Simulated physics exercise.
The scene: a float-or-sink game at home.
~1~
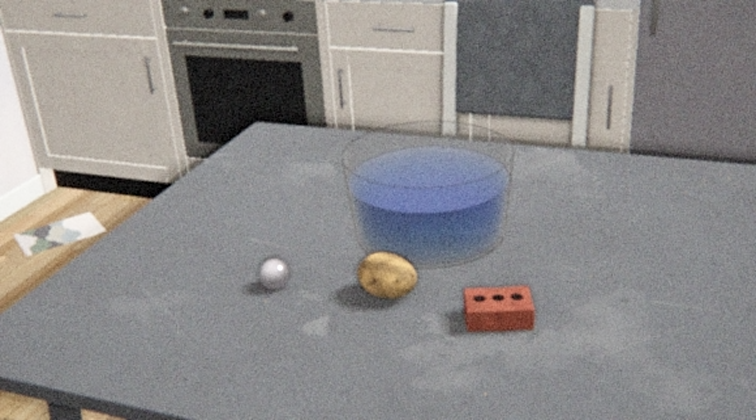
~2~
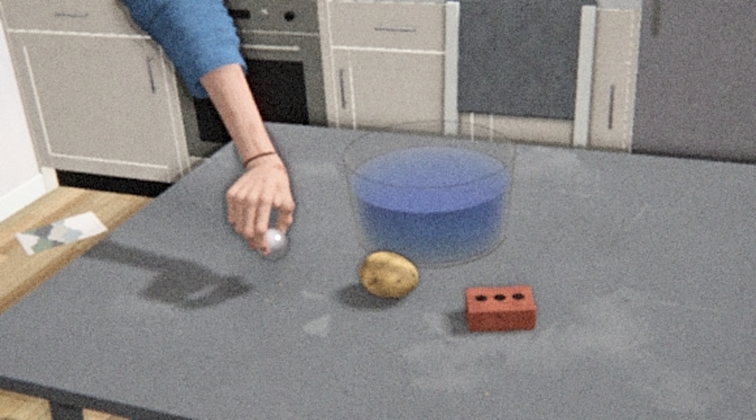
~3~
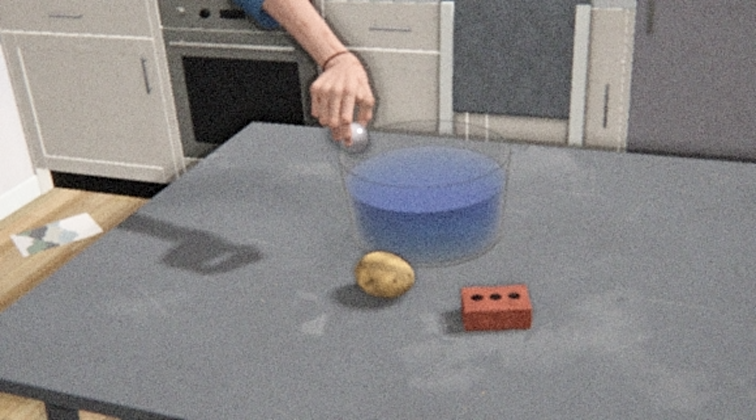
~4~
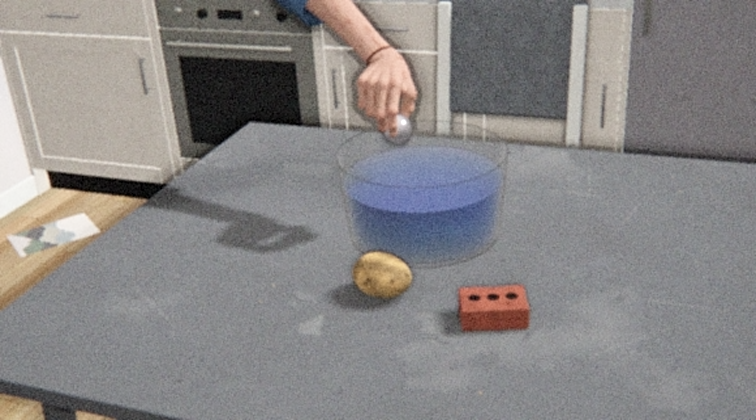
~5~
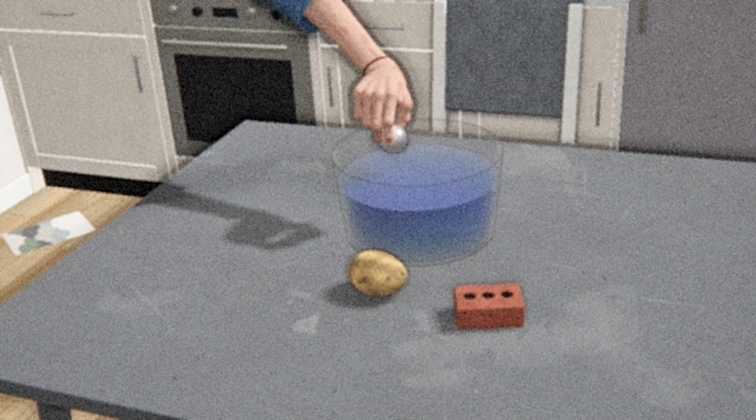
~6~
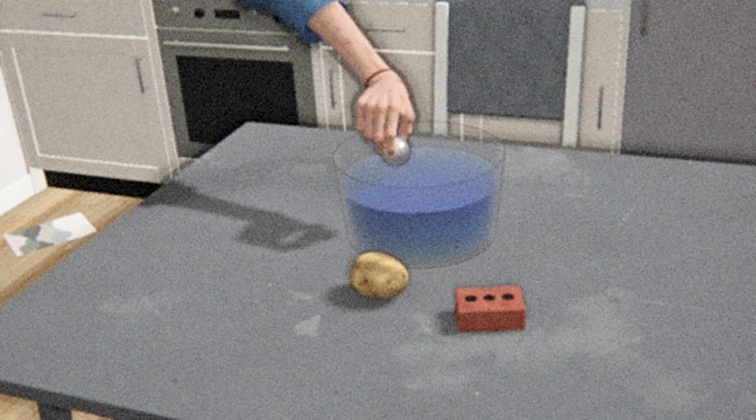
A hand in a blue sleeve reaches in at the left of a dark grey kitchen table, seen from slightly above with pale cabinets and an oven behind, and picks up a small silver ball. A yellowish-brown potato and a red brick piece stay to the right, before a clear tub of blue water. The hand carries the ball rightward over the tub, then lowers it near the water as the view shifts slightly.
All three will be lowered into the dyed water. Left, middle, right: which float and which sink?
From the left: It sinks, it sinks, it sinks.
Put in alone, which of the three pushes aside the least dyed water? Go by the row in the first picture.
The left object.
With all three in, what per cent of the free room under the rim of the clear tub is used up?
Roughly 20 per cent.
Shortly, the steel ball ends at the bottom.
Then, the potato ends at the bottom.
At the finish, the piece of brick ends at the bottom; afloat, none of them.
